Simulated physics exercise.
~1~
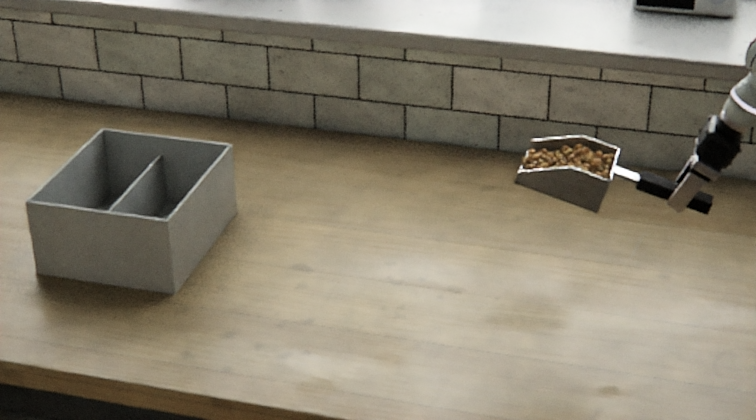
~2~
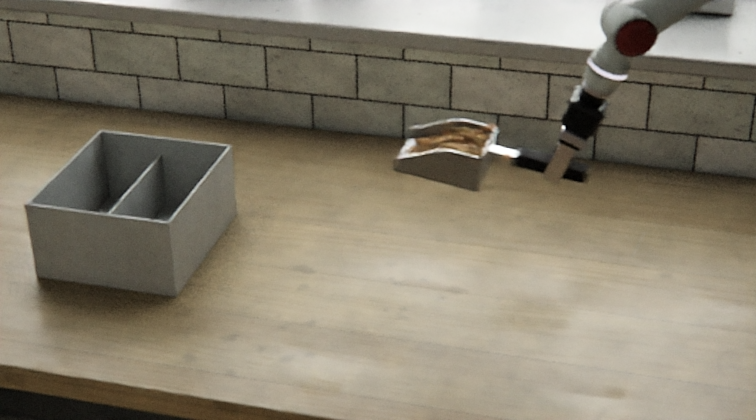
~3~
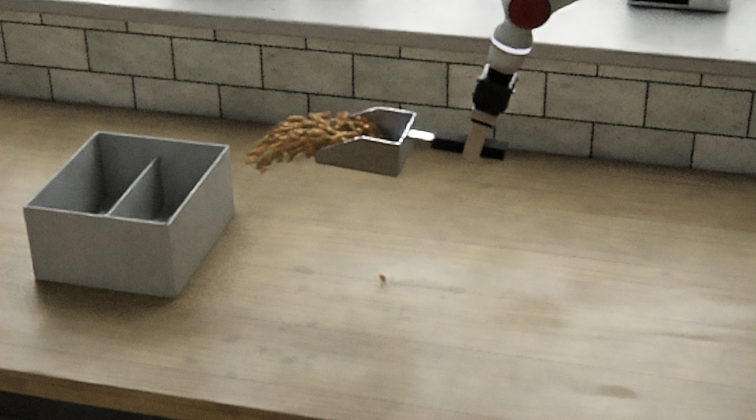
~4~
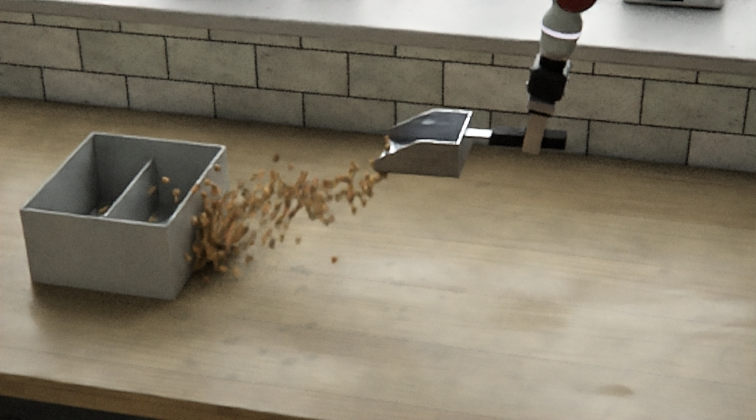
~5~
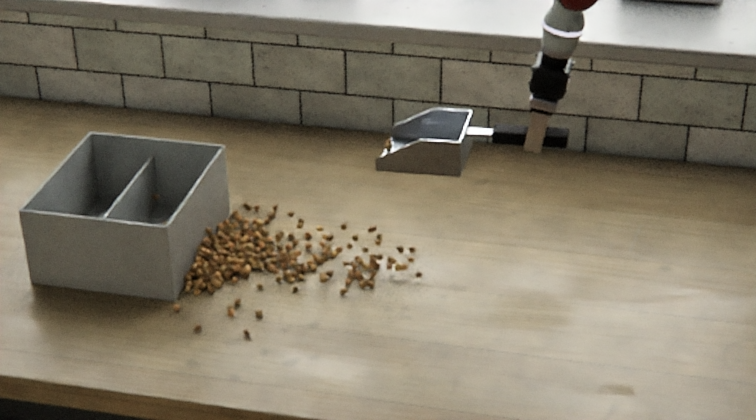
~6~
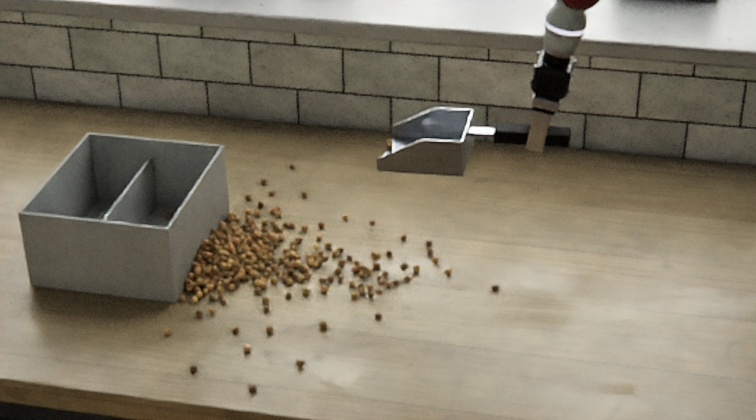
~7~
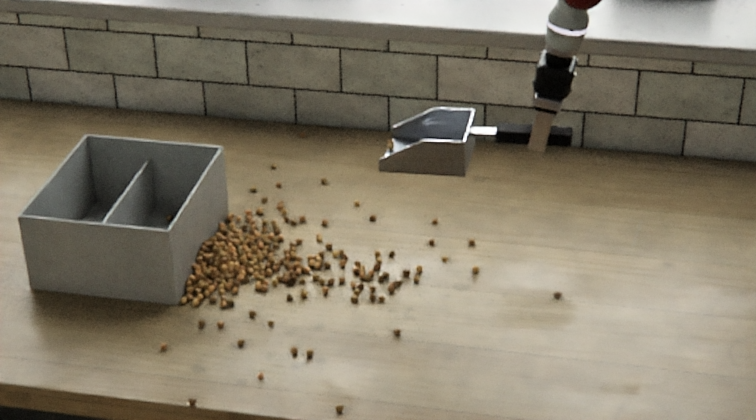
Small brown chickpeas flew out of a grey scoop as a robot arm swept it left and then drew back, and nearly all landed short of the divided grey bin, piling against its side and scattering across the wooden counter.
